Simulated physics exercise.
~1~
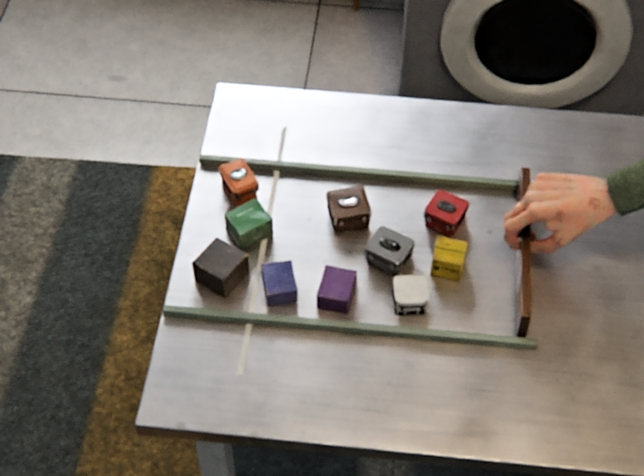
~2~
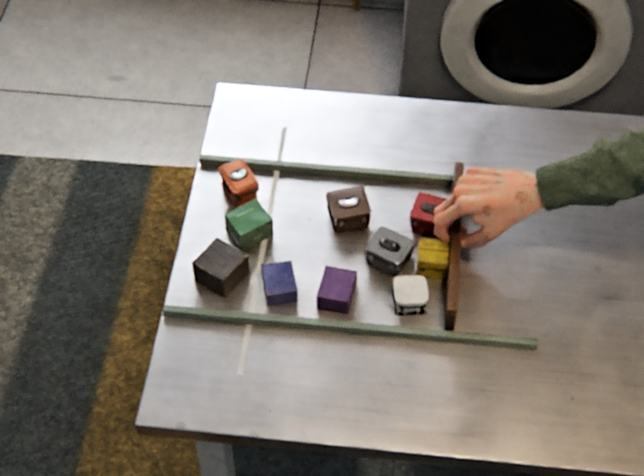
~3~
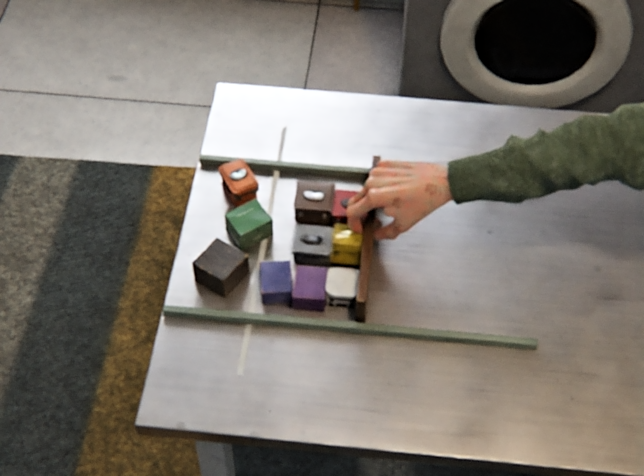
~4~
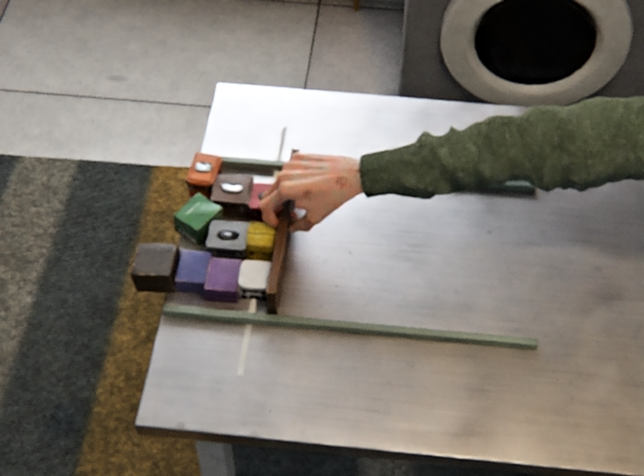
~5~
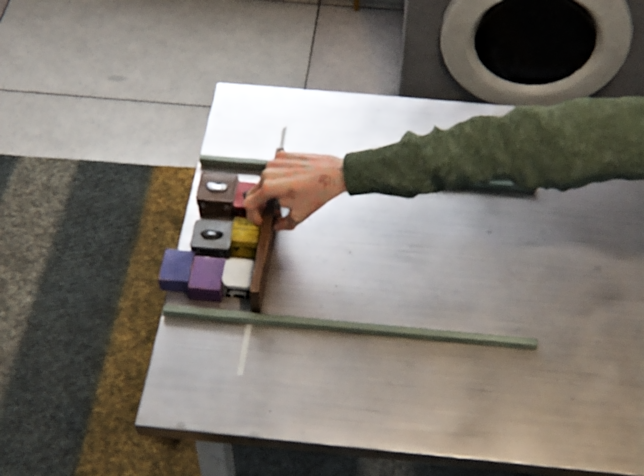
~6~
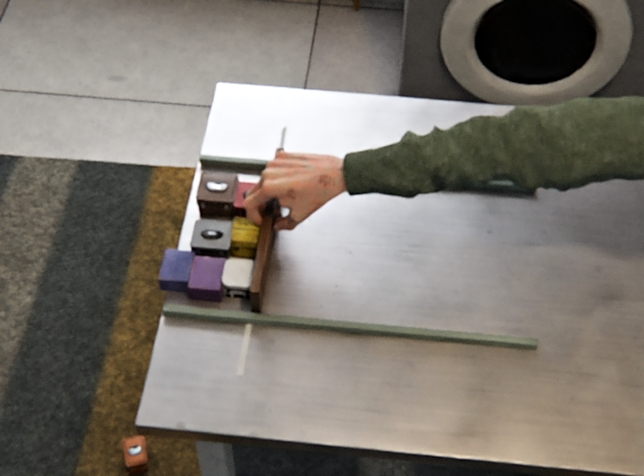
A hand in a green sleeve grips an upright brown board at the right of a metal table, seen from above, with a striped rug on the left and a round-doored machine behind. Ten small coloured boxes lie between two green rails, the orange, green and black ones farthest left near a pale tape strip. The hand slides the board left, gathering the red, yellow, white and other boxes into a tight cluster. The cluster shoves the leftmost three to the table's edge, and they drop off. The board halts near the tape with seven boxes still aboard, while the orange one lies on the rug below.
